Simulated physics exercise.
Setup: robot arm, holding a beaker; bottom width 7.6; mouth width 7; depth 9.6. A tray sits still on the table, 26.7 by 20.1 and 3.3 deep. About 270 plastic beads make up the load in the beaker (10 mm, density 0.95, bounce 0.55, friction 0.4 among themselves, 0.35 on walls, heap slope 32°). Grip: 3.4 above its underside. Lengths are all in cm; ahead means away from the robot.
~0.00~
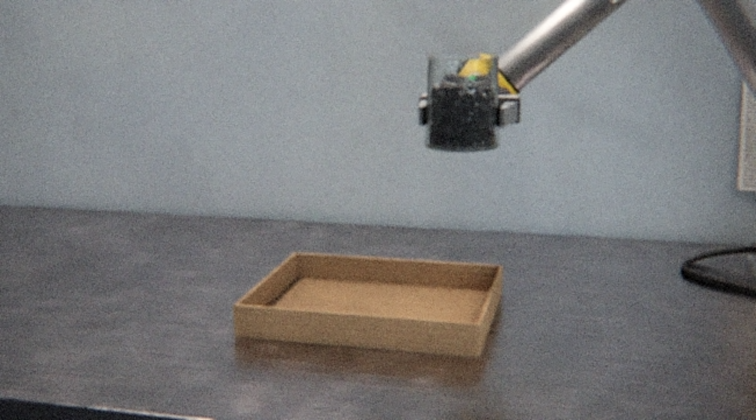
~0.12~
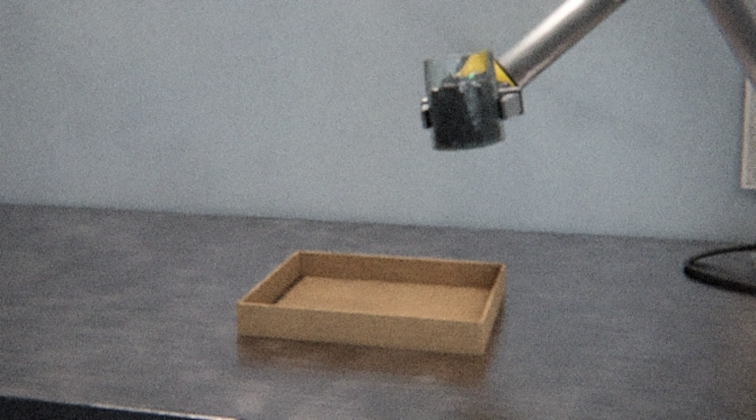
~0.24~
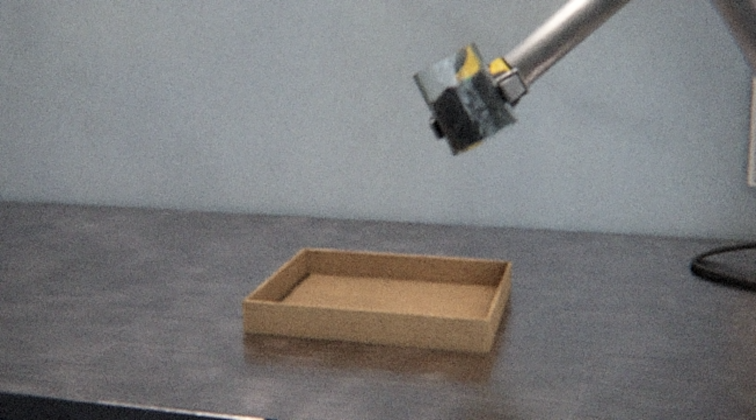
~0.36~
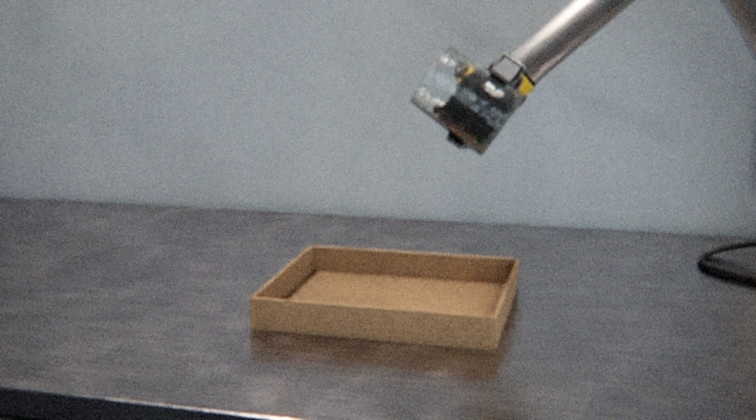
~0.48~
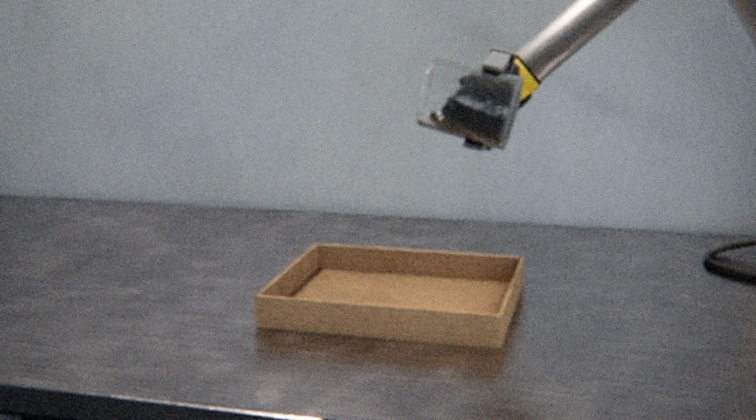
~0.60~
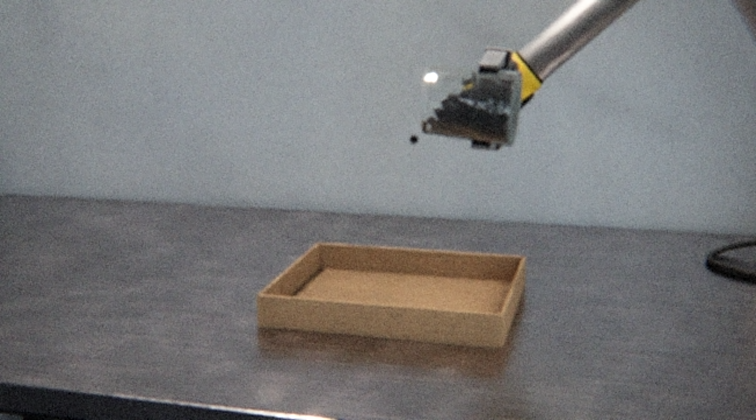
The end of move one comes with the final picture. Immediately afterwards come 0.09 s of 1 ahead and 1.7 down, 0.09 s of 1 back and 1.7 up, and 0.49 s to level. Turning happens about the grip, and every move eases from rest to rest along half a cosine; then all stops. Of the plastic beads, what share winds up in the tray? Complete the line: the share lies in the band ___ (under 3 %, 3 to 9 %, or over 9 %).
The share lies in the band 3 to 9 %.
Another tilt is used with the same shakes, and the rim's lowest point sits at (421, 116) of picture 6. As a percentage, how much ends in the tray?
About 0 percent.
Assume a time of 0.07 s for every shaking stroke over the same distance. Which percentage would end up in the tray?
I'd expect close to 10 in a hundred.
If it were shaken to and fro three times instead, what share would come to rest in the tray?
Then roughly 10 percent.
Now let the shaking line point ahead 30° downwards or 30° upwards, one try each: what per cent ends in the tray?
Result: Approx. 10 % and 20 %, one try each.
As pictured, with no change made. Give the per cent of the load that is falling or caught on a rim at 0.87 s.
Some 3 percent.
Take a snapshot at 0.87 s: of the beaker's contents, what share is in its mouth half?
Some 35 per cent.
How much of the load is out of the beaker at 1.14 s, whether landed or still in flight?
About 5 per cent.
After 0.87 s, tilted 78° forward, highest piece 26 above the table; 254 in the beaker, 3 in the tray, 9 in flight or on a rim.
After 1.14 s, tilted 15° forward, highest piece 29 above the table; 252 in the beaker, 14 in the tray.
After 1.47 s, level, highest piece 27 above the table; 252 in the beaker, 14 in the tray.
After 2.52 s, level, highest piece 27 above the table; 252 in the beaker, 14 in the tray.
In the end, 252 in the beaker, 14 in the tray. That is 5 % in the tray.
